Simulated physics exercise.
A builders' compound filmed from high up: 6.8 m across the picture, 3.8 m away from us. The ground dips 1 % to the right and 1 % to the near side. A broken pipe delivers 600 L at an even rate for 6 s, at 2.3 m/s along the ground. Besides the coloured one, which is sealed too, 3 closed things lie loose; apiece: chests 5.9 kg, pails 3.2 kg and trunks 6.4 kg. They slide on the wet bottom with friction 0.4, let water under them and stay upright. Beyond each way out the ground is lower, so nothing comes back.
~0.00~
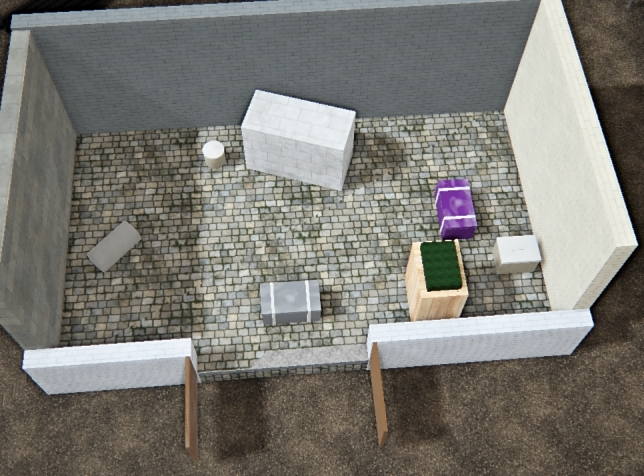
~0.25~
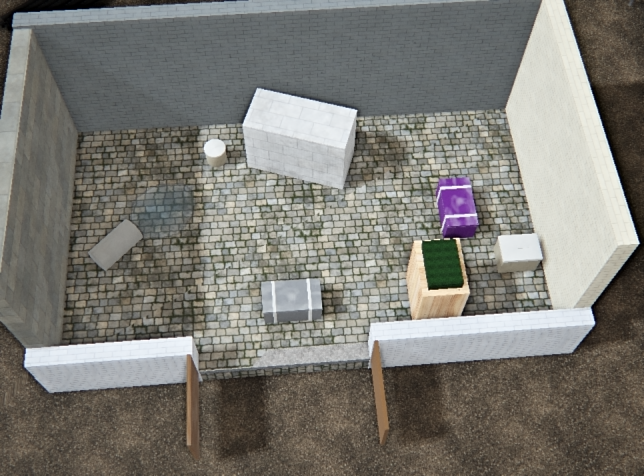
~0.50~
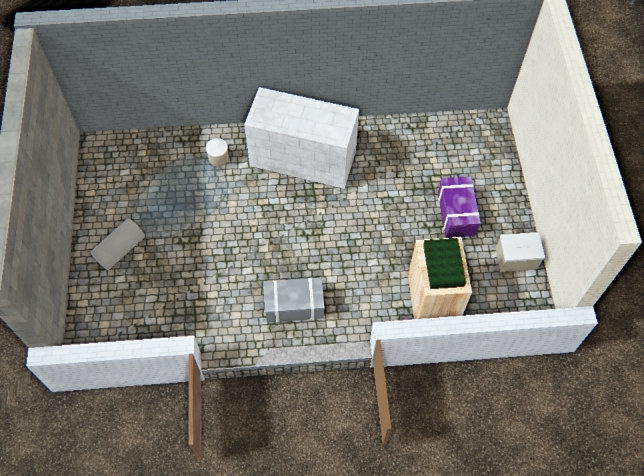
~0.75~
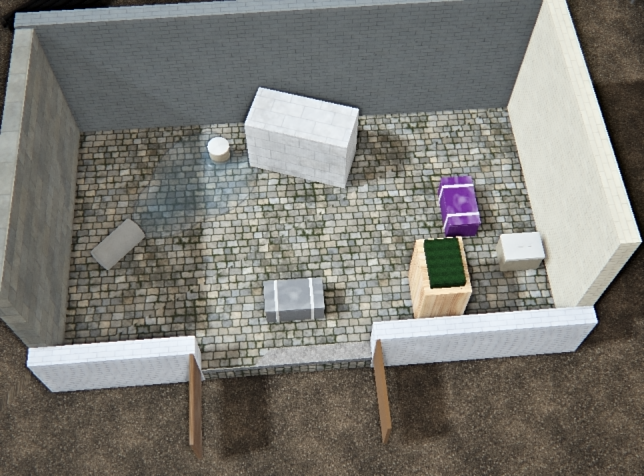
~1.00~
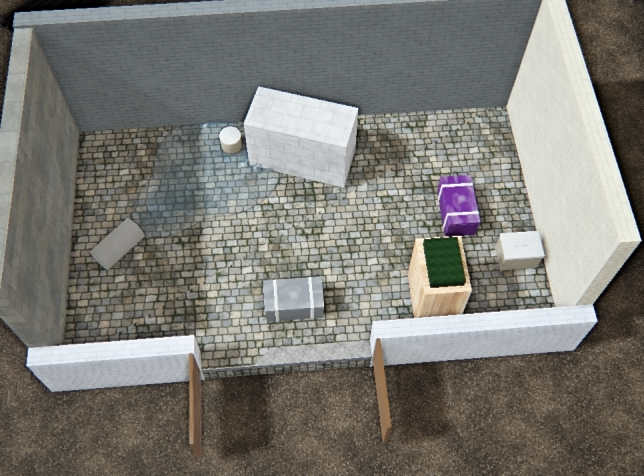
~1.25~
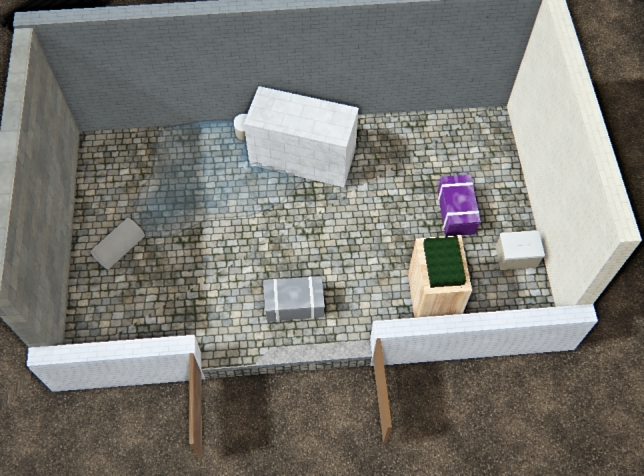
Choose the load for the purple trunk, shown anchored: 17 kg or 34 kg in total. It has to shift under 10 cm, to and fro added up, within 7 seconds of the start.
For it, the smaller load will do.
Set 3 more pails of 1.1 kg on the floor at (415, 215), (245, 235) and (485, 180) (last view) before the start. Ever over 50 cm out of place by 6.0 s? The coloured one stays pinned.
In turn: Under, short of it, short of it.
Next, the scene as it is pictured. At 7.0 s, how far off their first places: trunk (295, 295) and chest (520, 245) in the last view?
In turn: 0 cm, 5 cm.
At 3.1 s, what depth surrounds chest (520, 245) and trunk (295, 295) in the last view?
About 0 and 0 cm.
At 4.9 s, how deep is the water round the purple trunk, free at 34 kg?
About 2 cm.
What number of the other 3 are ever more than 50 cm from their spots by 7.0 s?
I count 1.
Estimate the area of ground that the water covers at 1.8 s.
Roughly 4.0 m2.
After 1.8 s the purple trunk would be 0 cm from its start with 17 kg and 0 cm from its start with 34 kg; 0 cm of water round it then.
After 3.1 s the purple trunk would be 0 cm from its start with 17 kg and 0 cm from its start with 34 kg; 0 cm of water round it then.
After 4.9 s the purple trunk would be 0 cm from its start with 17 kg and 0 cm from its start with 34 kg; 2 cm of water round it then.
After 7.0 s the purple trunk would be 0 cm from its start with 17 kg and 0 cm from its start with 34 kg; 3 cm of water round it then.
